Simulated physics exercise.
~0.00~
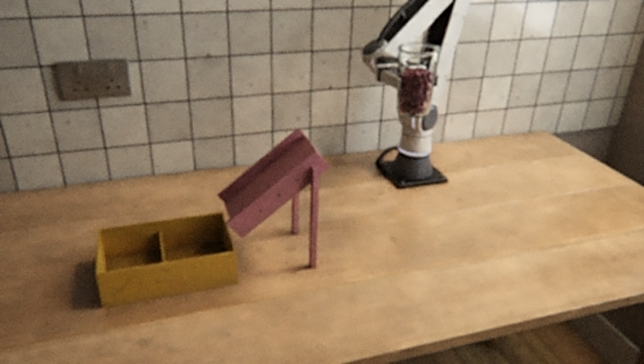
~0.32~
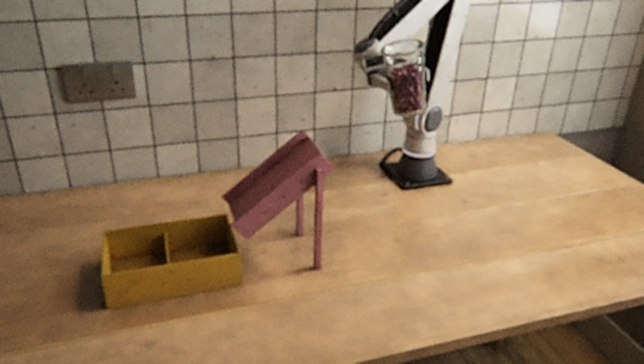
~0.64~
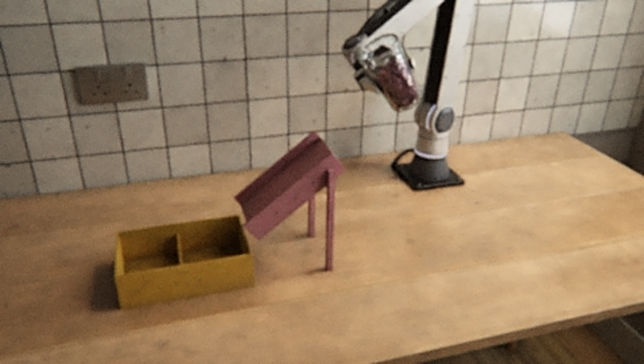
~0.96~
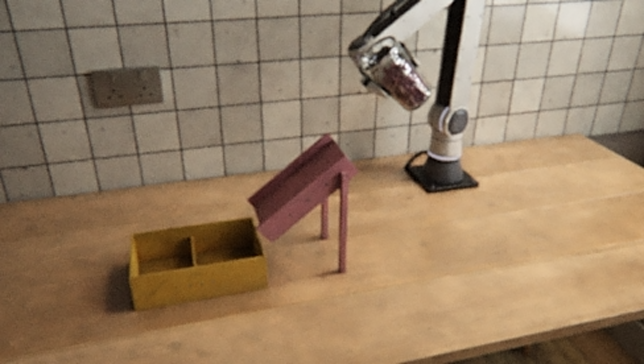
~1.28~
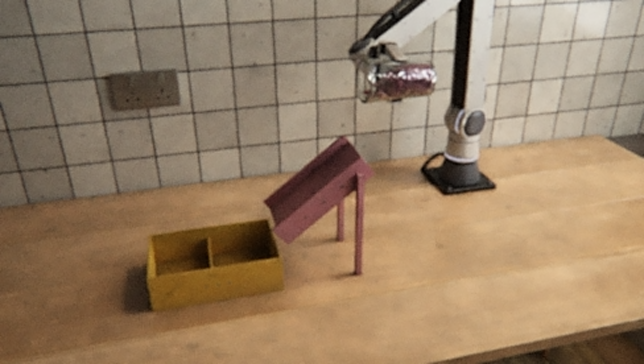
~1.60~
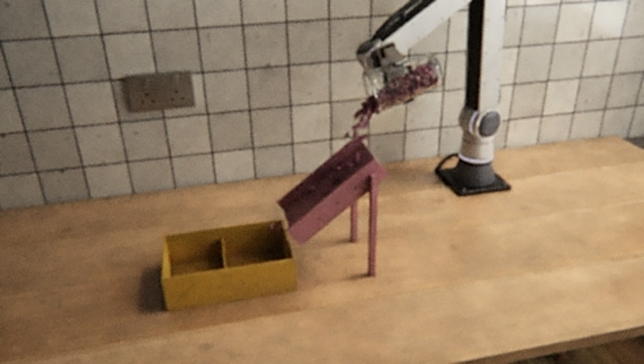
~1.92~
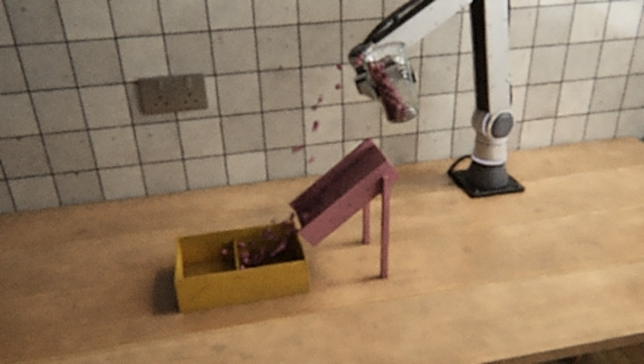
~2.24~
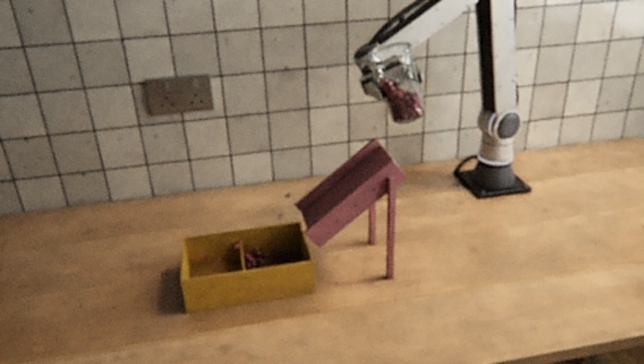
Robot arm tilting a clear cup, pouring dark red beads down a pink chute into a divided yellow box, then tipping back partly full.
